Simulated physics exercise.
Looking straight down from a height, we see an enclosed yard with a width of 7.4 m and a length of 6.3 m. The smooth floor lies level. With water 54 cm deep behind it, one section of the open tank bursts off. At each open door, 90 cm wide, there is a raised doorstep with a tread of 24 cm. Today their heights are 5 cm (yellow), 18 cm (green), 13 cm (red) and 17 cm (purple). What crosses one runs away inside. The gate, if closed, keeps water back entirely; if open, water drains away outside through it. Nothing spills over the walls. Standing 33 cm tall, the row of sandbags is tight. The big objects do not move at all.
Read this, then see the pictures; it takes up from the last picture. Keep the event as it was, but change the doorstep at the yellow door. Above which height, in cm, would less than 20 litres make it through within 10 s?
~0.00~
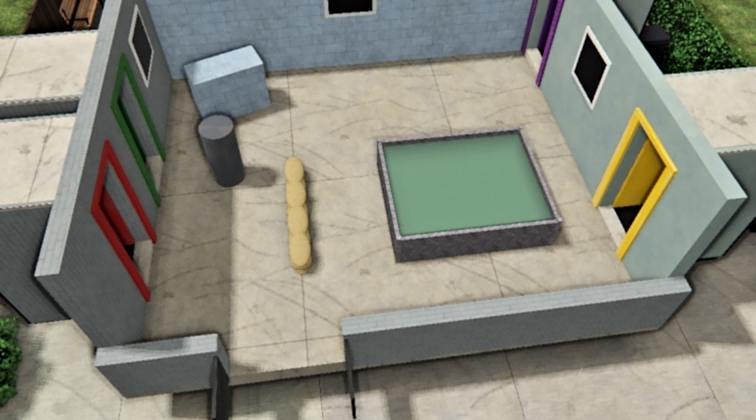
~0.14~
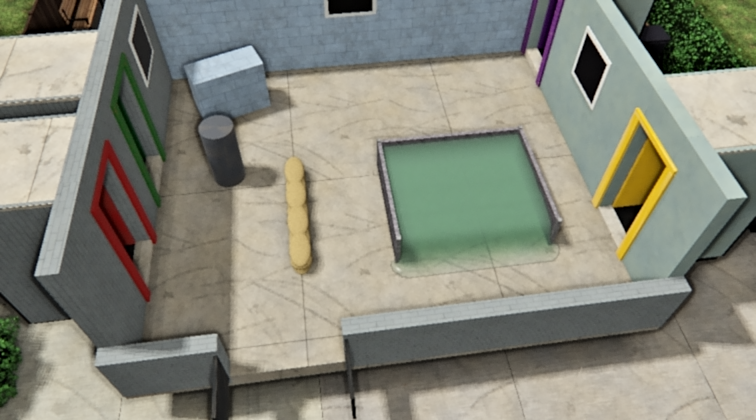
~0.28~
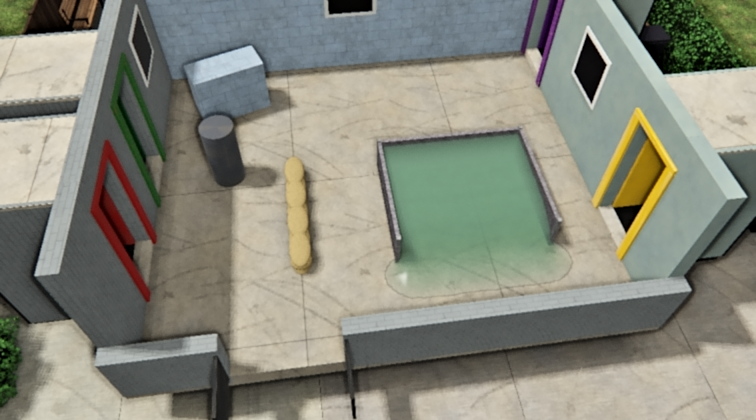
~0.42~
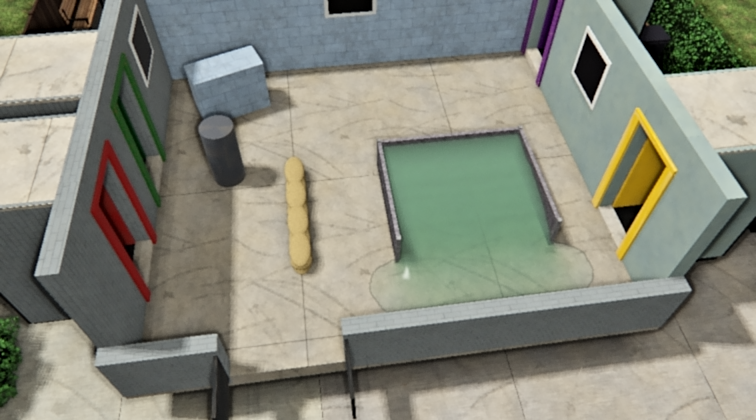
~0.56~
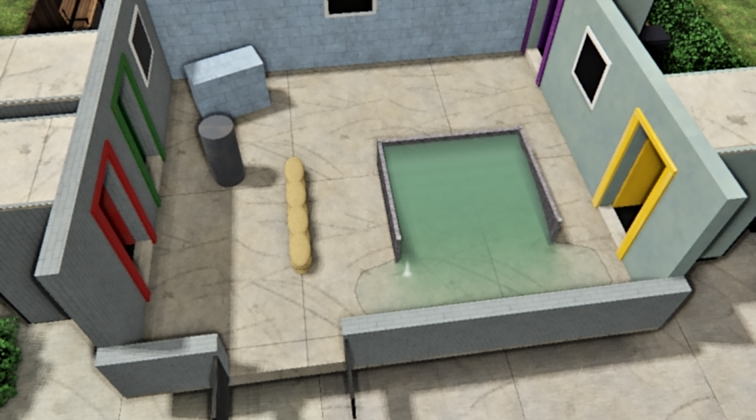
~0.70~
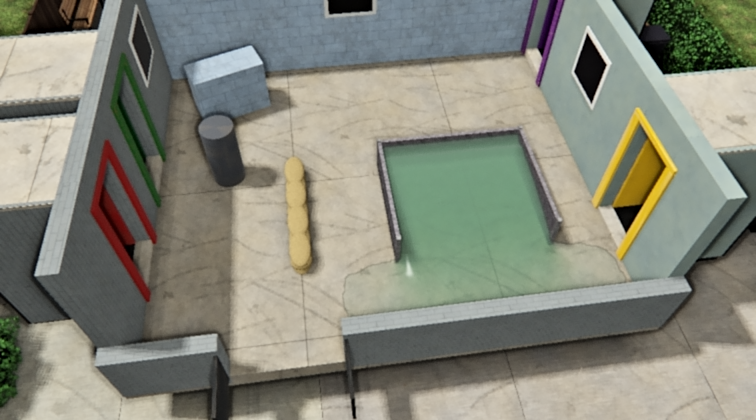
Above roughly 15 cm.
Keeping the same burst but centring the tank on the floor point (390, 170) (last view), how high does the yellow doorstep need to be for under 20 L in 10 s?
About 13.5 centimetres.
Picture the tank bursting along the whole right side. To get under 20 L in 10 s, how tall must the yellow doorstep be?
Some 31 centimetres.
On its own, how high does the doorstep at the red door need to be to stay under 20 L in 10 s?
The red door needs around 12.0 cm.
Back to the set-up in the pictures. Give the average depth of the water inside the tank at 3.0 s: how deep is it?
About 15 cm.
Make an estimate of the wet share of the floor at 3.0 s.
40 %.
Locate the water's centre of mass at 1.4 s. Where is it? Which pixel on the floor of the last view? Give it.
Near (475, 244).
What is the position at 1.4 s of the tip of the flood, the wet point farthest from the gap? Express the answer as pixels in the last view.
(283, 353).
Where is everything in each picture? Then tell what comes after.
The open tank at (464, 182) is whole and still, 54 cm deep; the yellow door at (629, 191) is dry, in the first frame.
The front is at (404, 273), 0.3 m from the gap at (475, 245); 0.5 m2 of floor is wet, 54 cm left at the back, in the second frame.
The gap is at (475, 246), the front 0.7 m out at (436, 293); the back of the open tank holds 54 cm, in the third frame.
Water pours out at (475, 246) and has run 1.2 m, to a hidden place; about 8 cm deep outside, 54 cm at the back, in the fourth frame.
The gap is at (475, 246), the front 1.4 m out at a hidden place; the back of the open tank holds 53 cm, in the fifth frame.
The gap is at (475, 246), the front 1.5 m out at a hidden place; the back of the open tank holds 46 cm; 0.6 m in a straight line remain to the yellow door at (629, 191), in the sixth frame.
After 1.4 s water covers 15 % of the floor, deepest (42 cm) near (478, 316); it has not reached the yellow door.
After 3.0 s water covers 40 % of the floor, deepest (32 cm) near (633, 308); 16 cm at the yellow door, 26 litres in over its 5 cm doorstep.
After 10.0 s water covers 95 % of the floor, deepest (10 cm) near (245, 90); 7 cm at the yellow door, 126 litres in over its 5 cm doorstep.
At the yellow door as built, the water arrived by 1.8 s and peaked near 16 cm at 3.2 s.
Run again over the same 10 s with other heights there, 27 litres in over 13.5 cm, 8 litres over 18 cm. The limit of 20 litres is kept from about 15 cm up.
